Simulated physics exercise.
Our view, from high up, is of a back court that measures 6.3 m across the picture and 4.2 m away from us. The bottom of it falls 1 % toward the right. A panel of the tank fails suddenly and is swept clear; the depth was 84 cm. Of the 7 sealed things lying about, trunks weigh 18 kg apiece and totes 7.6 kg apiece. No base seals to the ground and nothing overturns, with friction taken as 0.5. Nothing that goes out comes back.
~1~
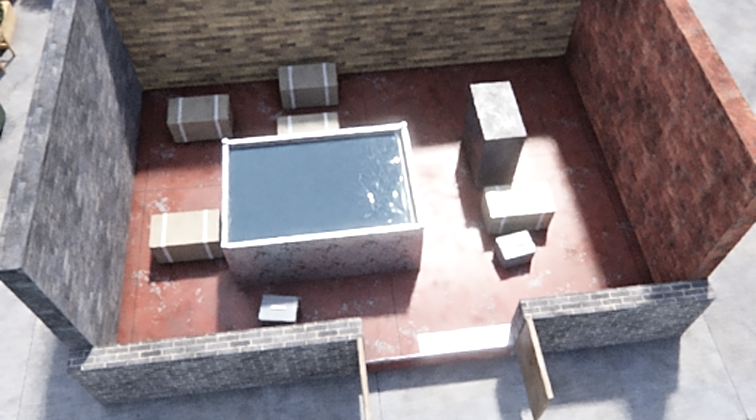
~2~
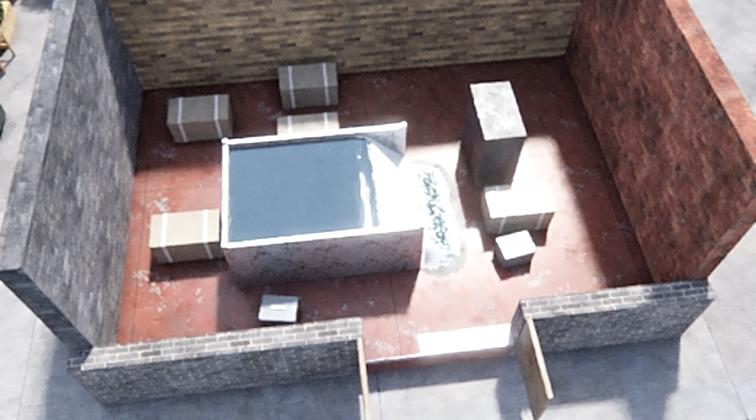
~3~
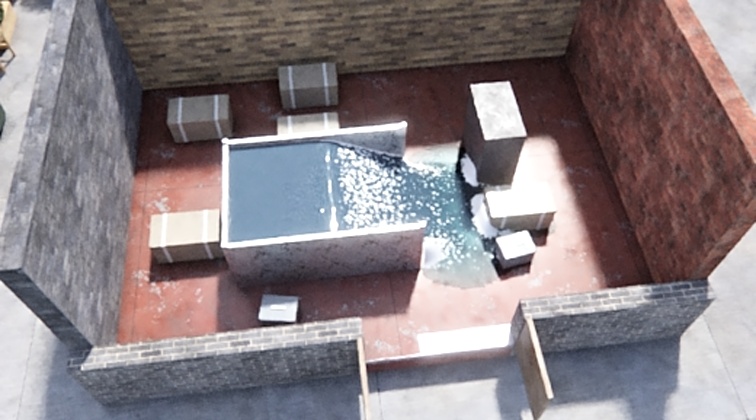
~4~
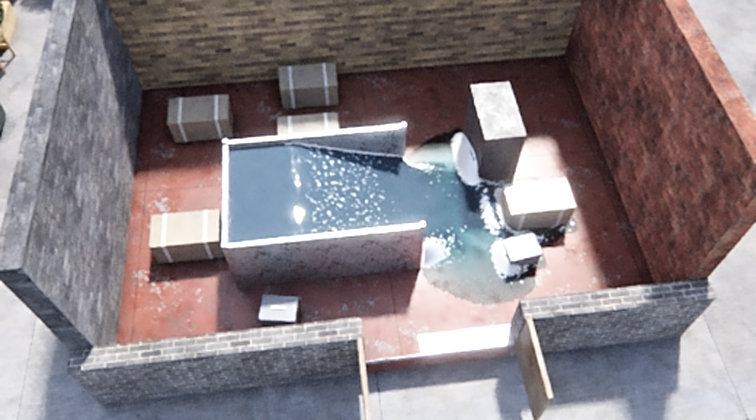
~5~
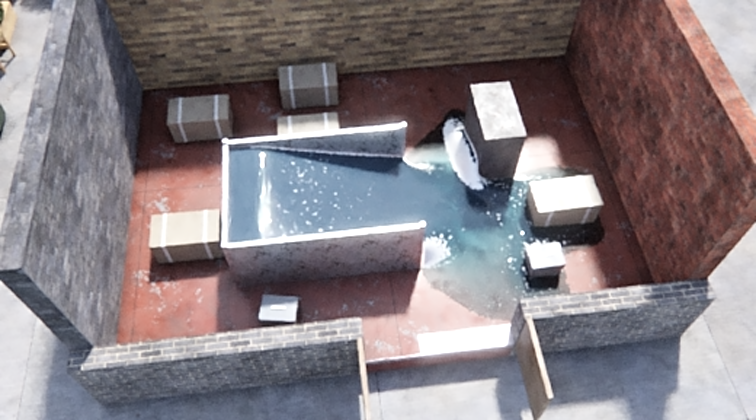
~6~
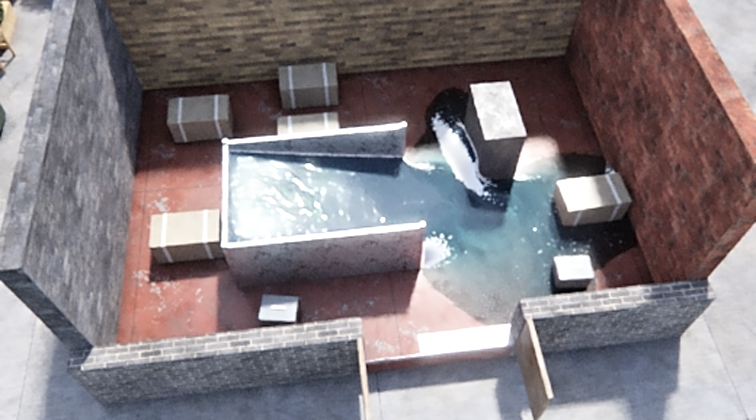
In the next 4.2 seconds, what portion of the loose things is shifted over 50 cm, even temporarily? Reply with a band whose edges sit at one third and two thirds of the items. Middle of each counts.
Band: One third to two thirds.
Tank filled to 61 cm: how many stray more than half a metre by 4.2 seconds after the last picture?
Result: 3.
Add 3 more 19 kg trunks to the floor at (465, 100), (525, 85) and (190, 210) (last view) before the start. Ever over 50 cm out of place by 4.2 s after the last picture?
Answers in order are crosses the line, crosses the line and does not cross.
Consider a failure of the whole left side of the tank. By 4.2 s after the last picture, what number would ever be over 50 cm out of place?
Then the count would be 5.
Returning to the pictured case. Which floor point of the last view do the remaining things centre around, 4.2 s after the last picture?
Roughly at (248, 201).
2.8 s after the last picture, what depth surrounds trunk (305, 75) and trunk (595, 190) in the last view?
Some 5 cm at the first, some 21 cm at the second.
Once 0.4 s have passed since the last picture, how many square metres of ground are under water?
Roughly 11.5 m2.
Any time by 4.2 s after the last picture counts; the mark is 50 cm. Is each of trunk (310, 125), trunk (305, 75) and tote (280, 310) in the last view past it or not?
In order: Not as far, farther and farther.
Then, 0.4 s after the last picture 2 of 7 are over 50 cm from their spots; 2 afloat.
Then, 1.5 s after the last picture 2 of 7 are over 50 cm from their spots; 2 afloat.
Then, 2.8 s after the last picture 3 of 7 are over 50 cm from their spots; 2 afloat.
Then, 4.2 s after the last picture 4 of 7 are over 50 cm from their spots, and 4 have been at some point; 3 afloat.
